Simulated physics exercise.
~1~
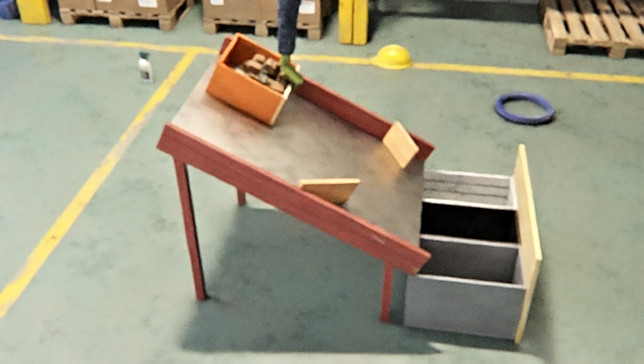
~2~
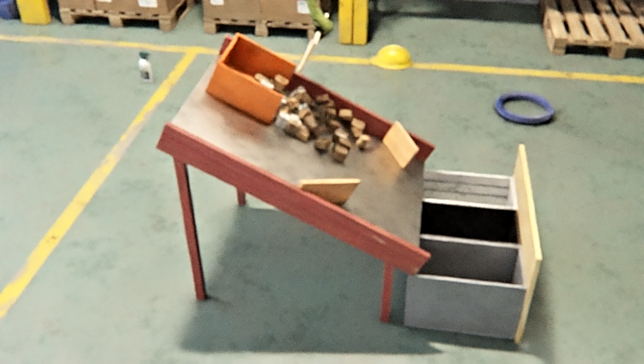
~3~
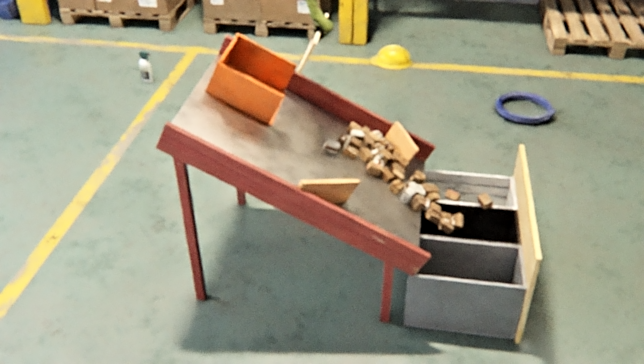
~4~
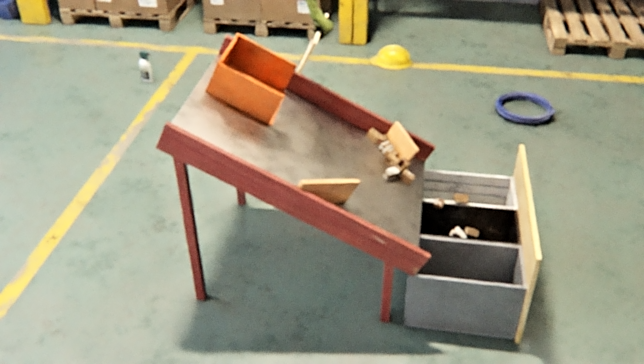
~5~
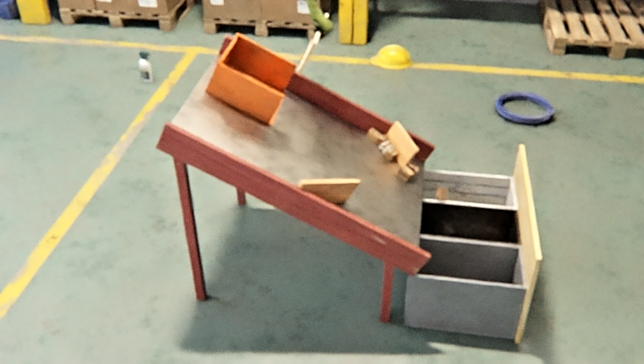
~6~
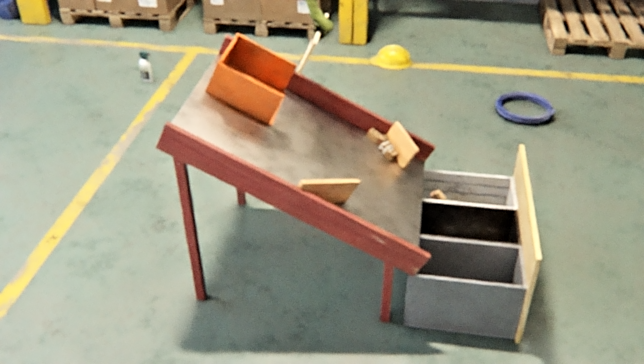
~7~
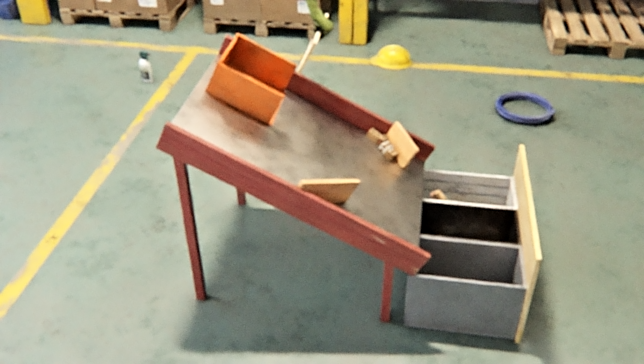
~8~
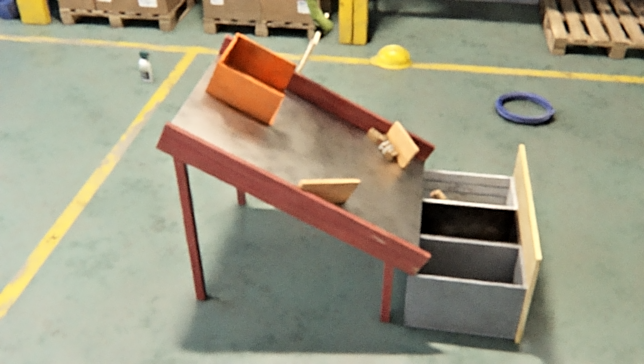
We see small brown and pale blocks spill from an orange box down a sloping table after its gate lifts, sliding past angled boards into compartments at the foot. Several drop into the white and black bins, while a few remain lodged against the upper board.
